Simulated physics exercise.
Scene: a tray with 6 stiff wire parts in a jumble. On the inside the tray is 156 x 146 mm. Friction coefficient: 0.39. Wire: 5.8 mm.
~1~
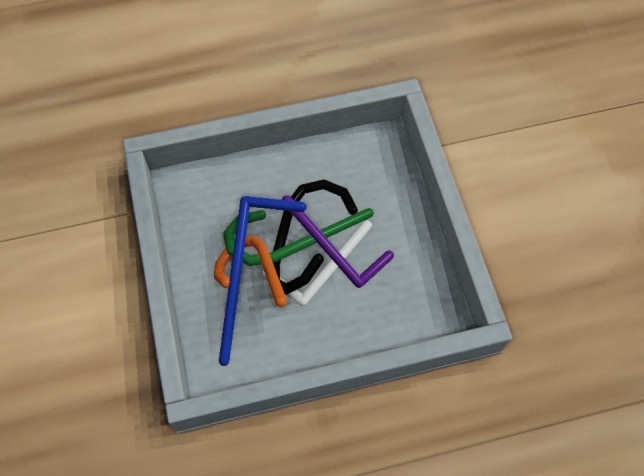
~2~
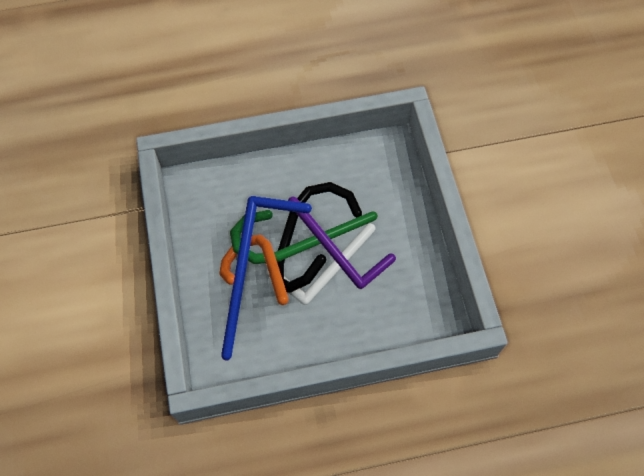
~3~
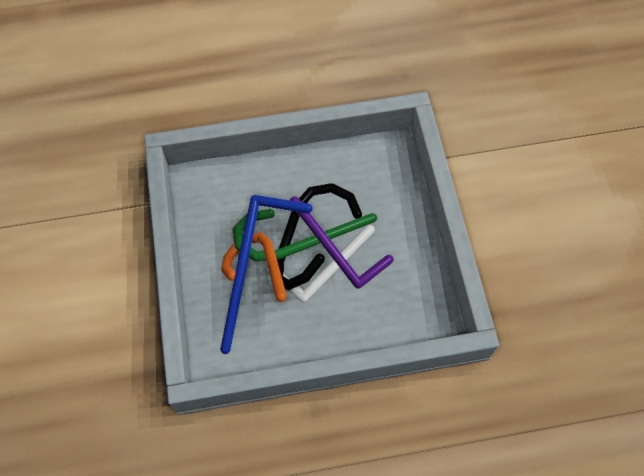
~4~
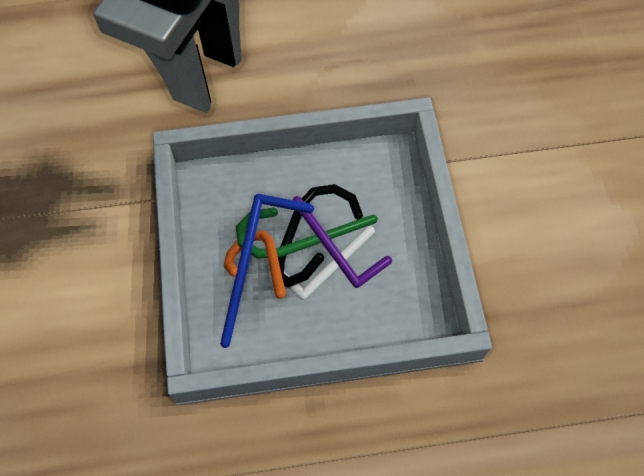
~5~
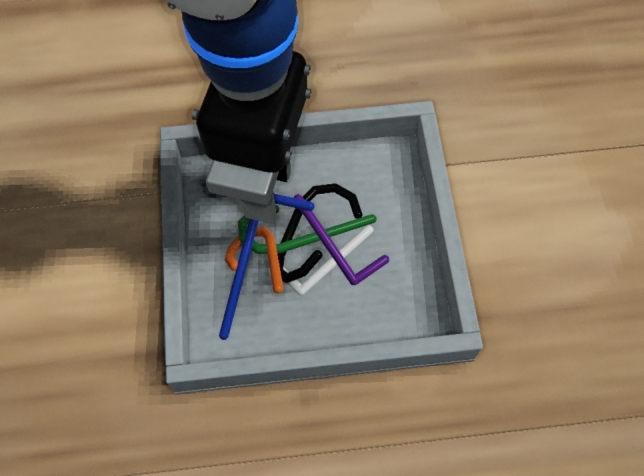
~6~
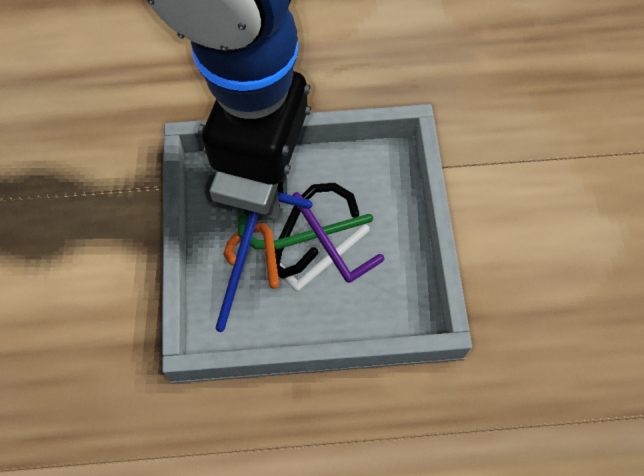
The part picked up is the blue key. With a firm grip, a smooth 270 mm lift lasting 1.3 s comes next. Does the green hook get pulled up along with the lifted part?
No.
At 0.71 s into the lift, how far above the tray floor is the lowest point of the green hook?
Some 0 mm up.
Then, 0.39 s into the lift, lowest point more than 20 mm over the tray floor, blue key 59 mm.
Then, 0.71 s into the lift, lowest point more than 20 mm over the tray floor, blue key 159 mm.
Then, 1.30 s into the lift, lowest point more than 20 mm over the tray floor, blue key 273 mm.
Finally, hanging blue key 273 mm; the other 5 are down.
